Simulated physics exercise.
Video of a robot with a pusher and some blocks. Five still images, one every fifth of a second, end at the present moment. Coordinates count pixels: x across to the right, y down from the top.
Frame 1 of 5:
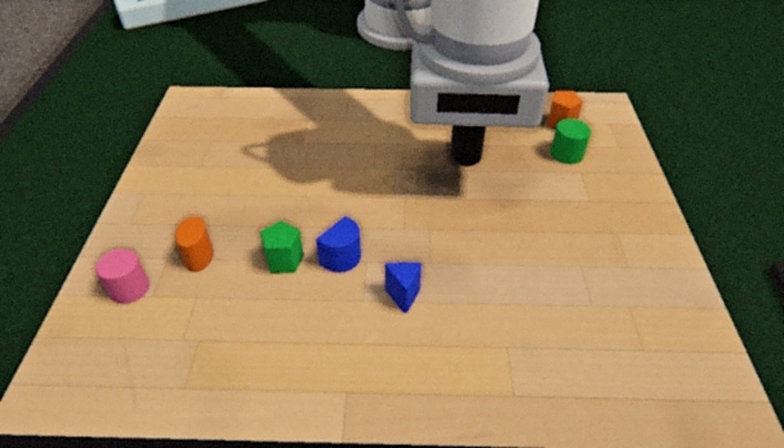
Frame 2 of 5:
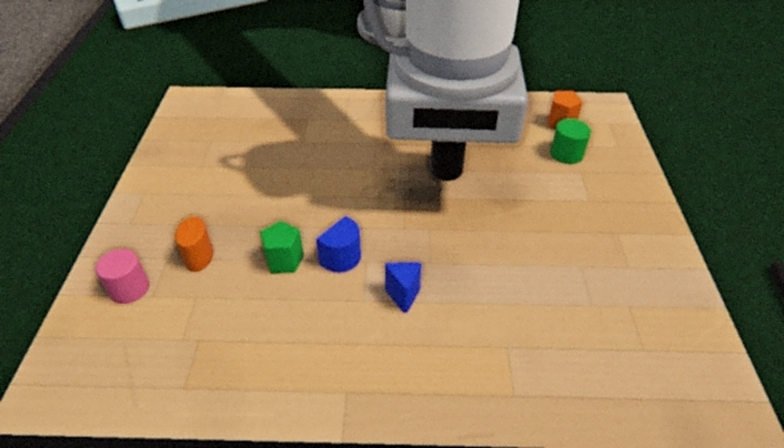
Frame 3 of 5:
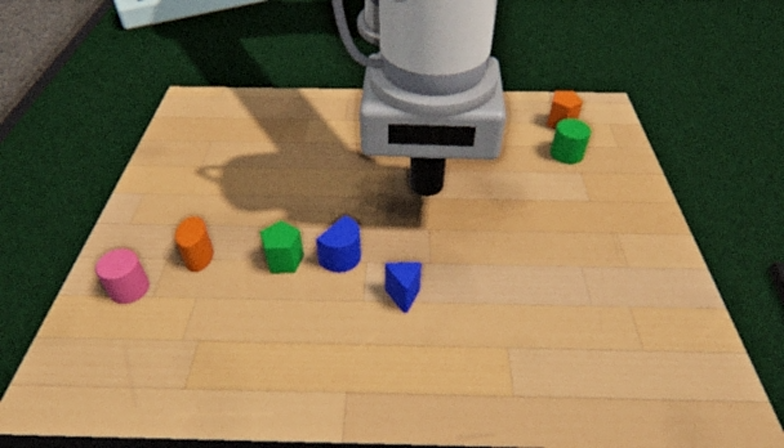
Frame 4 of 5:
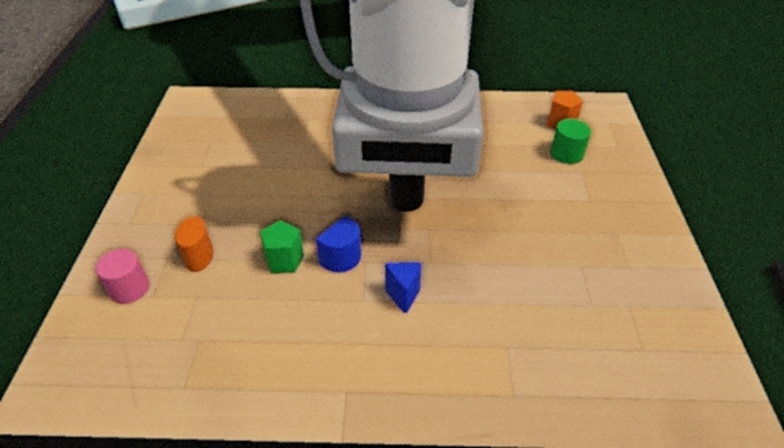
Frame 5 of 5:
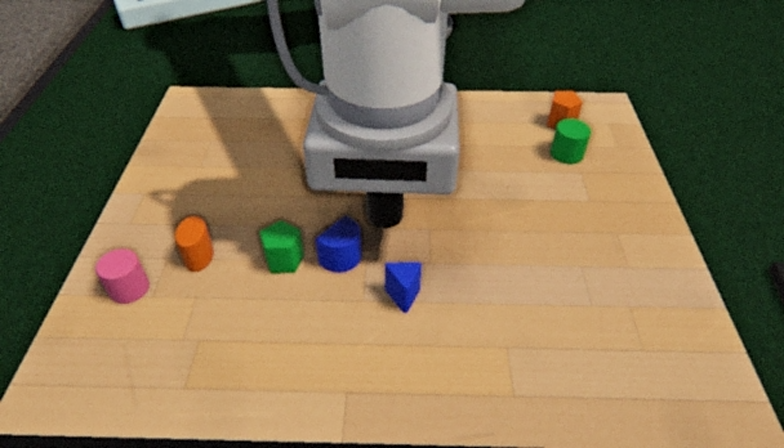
A grey and white robot arm with a short black pusher hangs over a light wooden table on a dark green floor, seen from above by a still camera. Pink, orange, green and blue blocks sit from the left to the centre, with an orange and a green one at the upper right. The arm glides steadily left and nearer, its shadow following, while every block stays still.
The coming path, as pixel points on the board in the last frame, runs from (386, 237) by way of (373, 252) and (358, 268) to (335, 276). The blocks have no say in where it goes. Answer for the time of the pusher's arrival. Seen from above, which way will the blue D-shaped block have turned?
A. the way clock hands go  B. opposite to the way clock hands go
(A)
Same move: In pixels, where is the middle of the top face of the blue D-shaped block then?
It comes to (291, 256).
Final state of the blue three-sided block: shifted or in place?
Its place stays the same.
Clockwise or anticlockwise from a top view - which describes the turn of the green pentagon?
From above, it turns clockwise.
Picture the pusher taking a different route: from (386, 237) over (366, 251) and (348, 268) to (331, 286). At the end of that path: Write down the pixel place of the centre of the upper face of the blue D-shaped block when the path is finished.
I'd say the blue D-shaped block ends with its top centre at (284, 264).
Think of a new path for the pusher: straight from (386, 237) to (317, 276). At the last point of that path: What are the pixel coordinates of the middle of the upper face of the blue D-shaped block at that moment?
It is at (275, 266).
What follows on the original path. Halfway along, pusher at (365, 241); blue D-shaped block at (325, 241), turned 20° clockwise.
At the end, pusher at (333, 257); green pentagon at (268, 237), turned 40° clockwise; blue D-shaped block at (291, 256), turned 25° clockwise; blue three-sided block still.
